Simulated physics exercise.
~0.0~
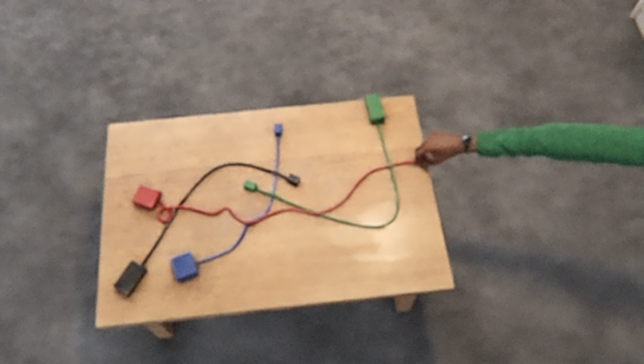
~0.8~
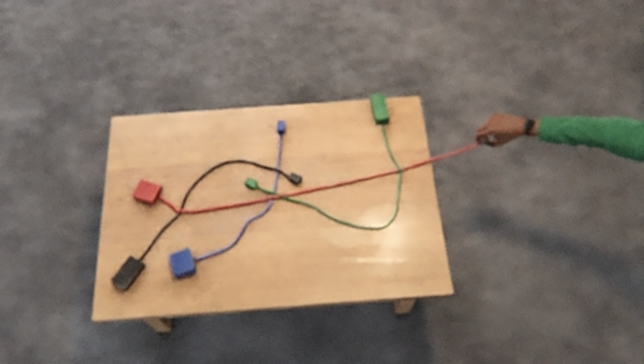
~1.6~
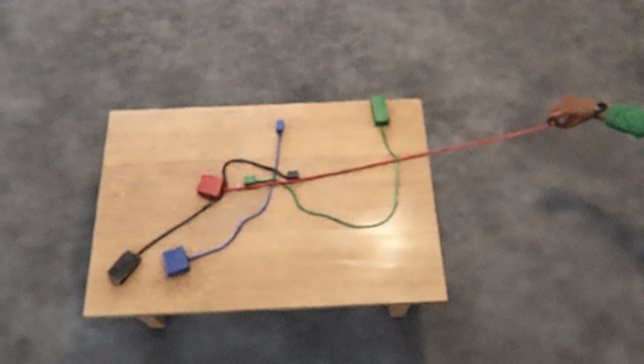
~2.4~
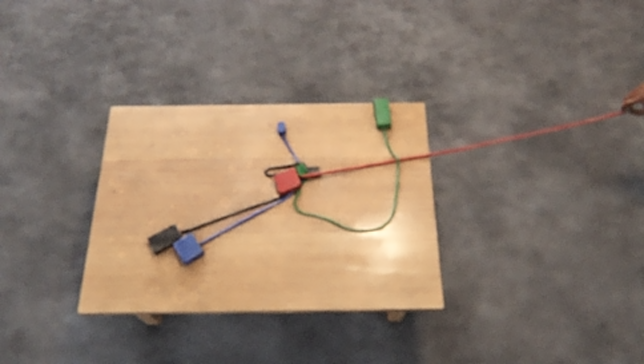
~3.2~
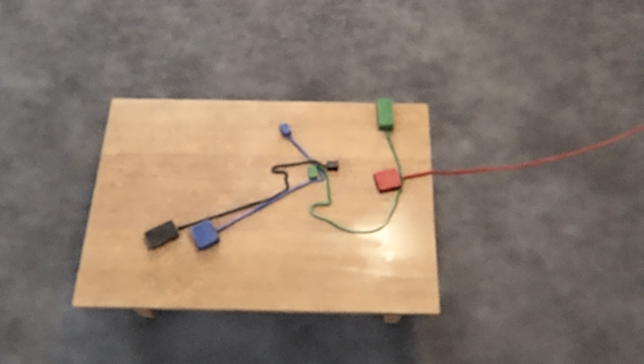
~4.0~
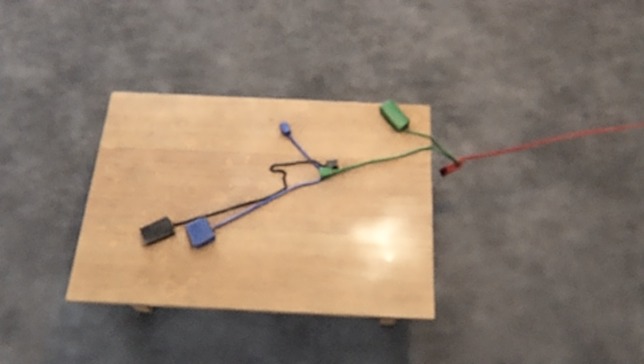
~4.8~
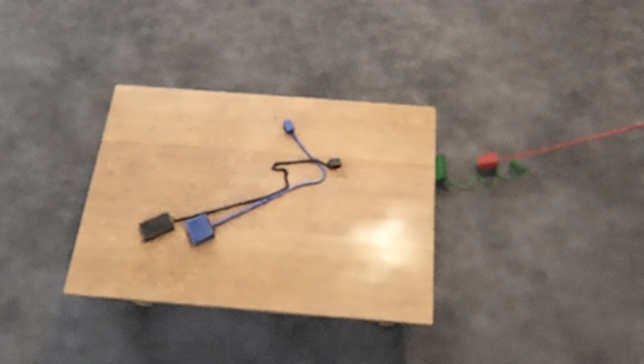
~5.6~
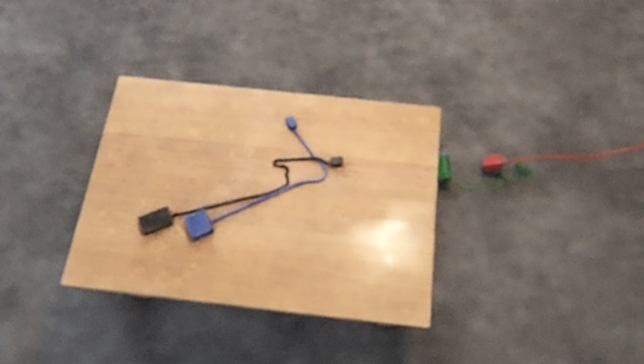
A hand pulls the red lead right off the table, dragging the green one over too.
